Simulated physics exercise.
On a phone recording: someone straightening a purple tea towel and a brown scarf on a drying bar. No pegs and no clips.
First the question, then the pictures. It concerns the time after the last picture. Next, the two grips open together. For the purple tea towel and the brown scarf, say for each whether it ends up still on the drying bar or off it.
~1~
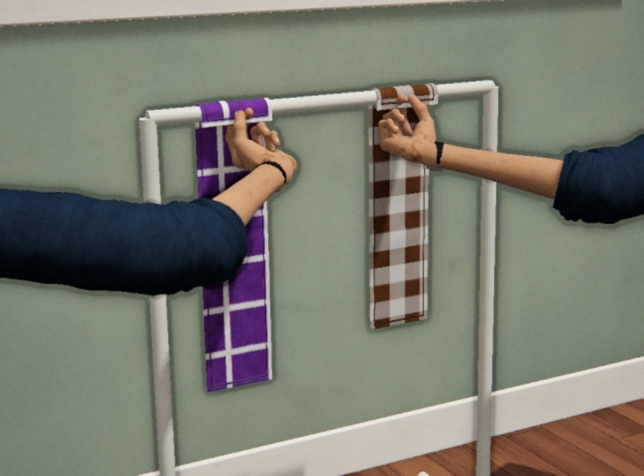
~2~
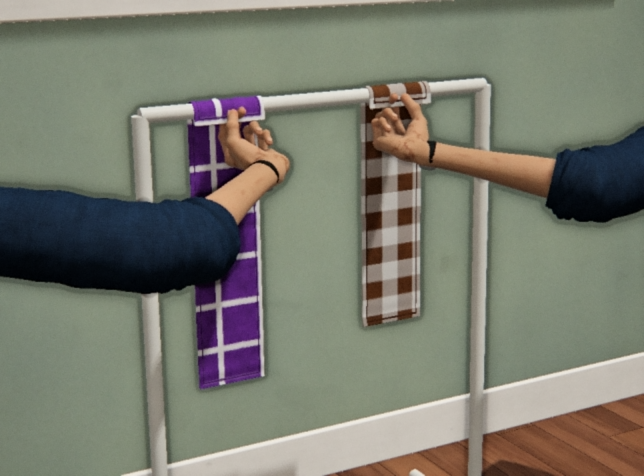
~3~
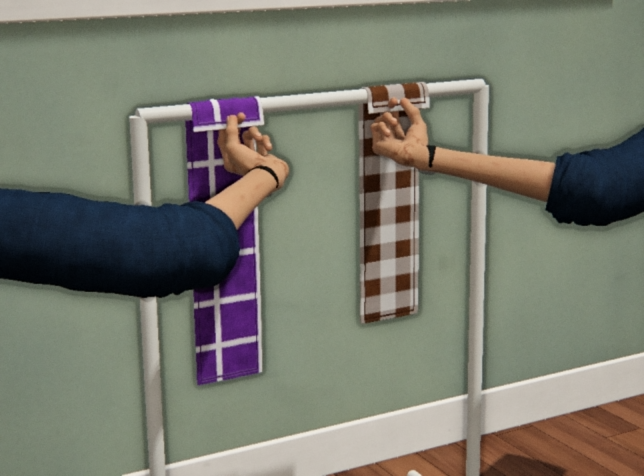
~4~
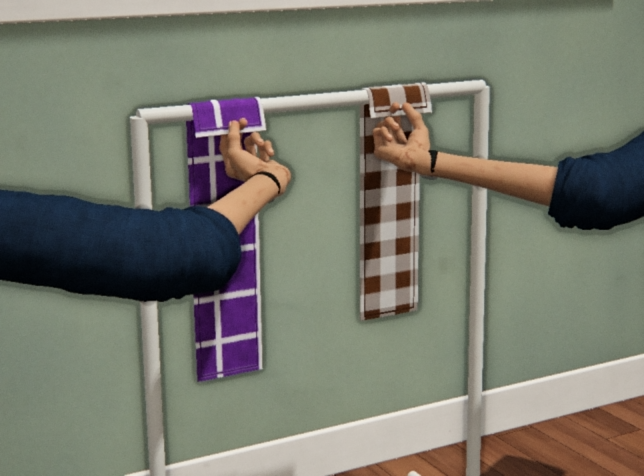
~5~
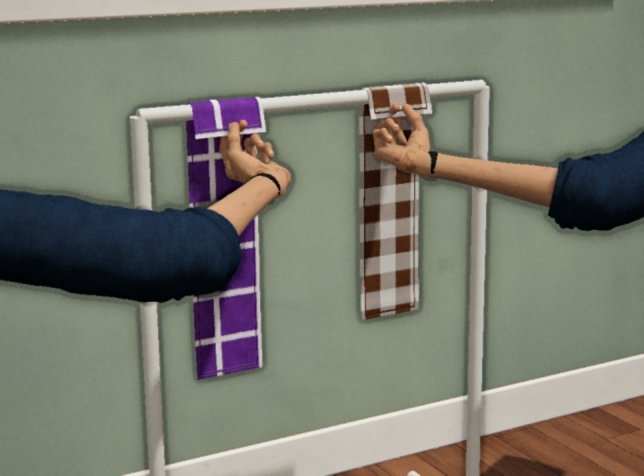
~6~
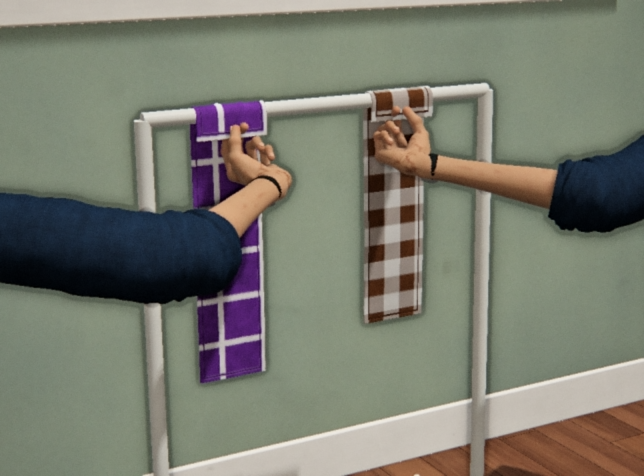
Purple tea towel: Off; brown scarf: Off.
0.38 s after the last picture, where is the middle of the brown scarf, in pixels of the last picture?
Position at that time: (391, 365).
Then, 0.38 s on from there, tea towel clear of the rail and dropping near (234, 422); scarf clear of the rail and dropping near (391, 365).
Then, 0.60 s on from there, tea towel in a heap on the floor; scarf in a heap on the floor.
In the end, tea towel in a heap on the floor; scarf in a heap on the floor. The purple tea towel slides off and the brown scarf slips to the floor.
